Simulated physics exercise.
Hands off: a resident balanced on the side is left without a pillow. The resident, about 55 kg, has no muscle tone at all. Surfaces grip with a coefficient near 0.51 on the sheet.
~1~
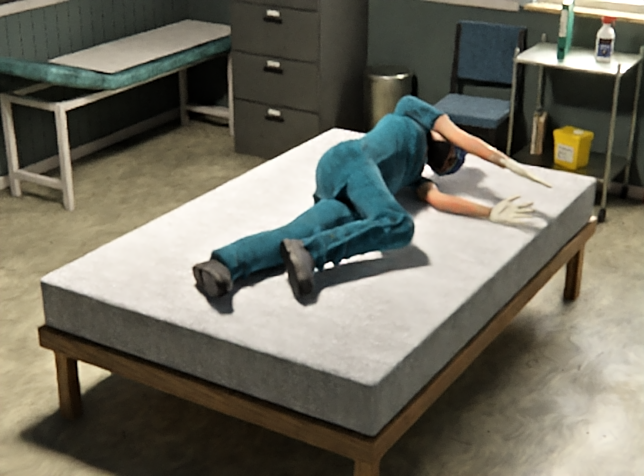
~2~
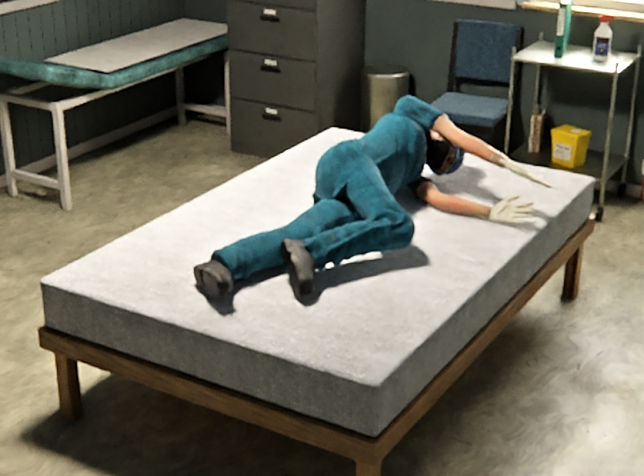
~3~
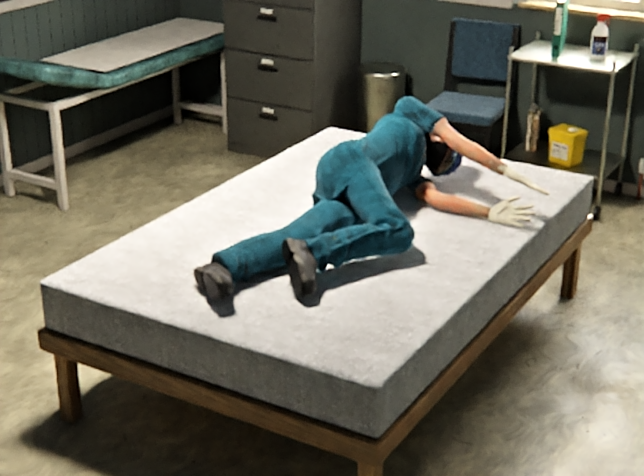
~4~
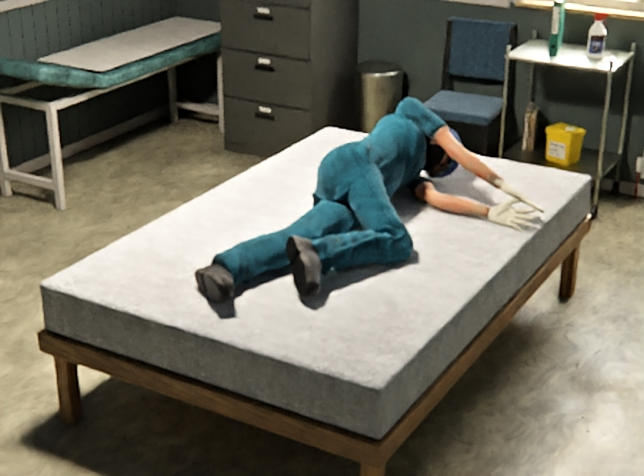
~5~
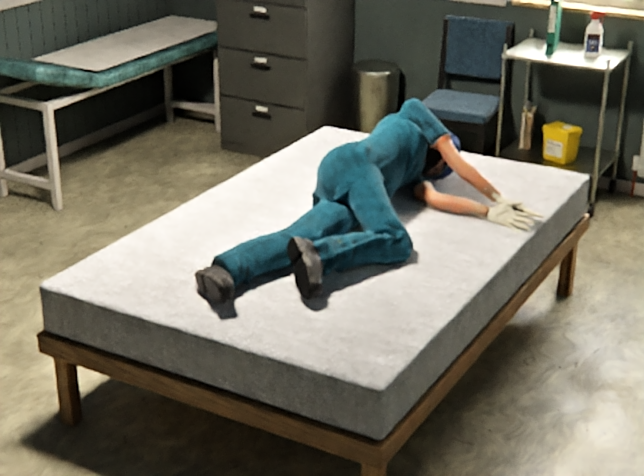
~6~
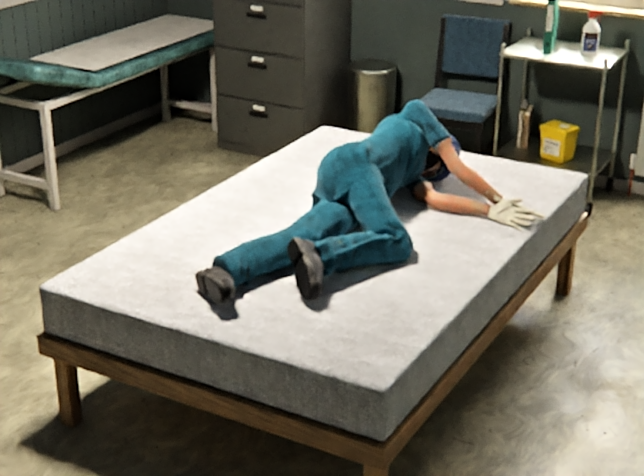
In a room with filing cabinets and a small trolley, a person in teal scrubs and pale gloves lies on their side across a bare mattress, arms stretched toward the right. The upper arm lowers slightly until its gloved hand meets the other, while the body and legs stay nearly still.
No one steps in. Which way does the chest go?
The chest turns forwards.
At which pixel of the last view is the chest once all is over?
At about (426, 163).
Then, 0.26 s after the last picture the chest is turned 115° from lying flat on the back, near (416, 153) in the last picture's view.
Then, 0.66 s after the last picture the chest is turned 115° from lying flat on the back, near (421, 159) in the last picture's view.
Then, 1.26 s after the last picture the chest is turned 120° from lying flat on the back, near (424, 162) in the last picture's view.
When all is still, chest rolls forwards.
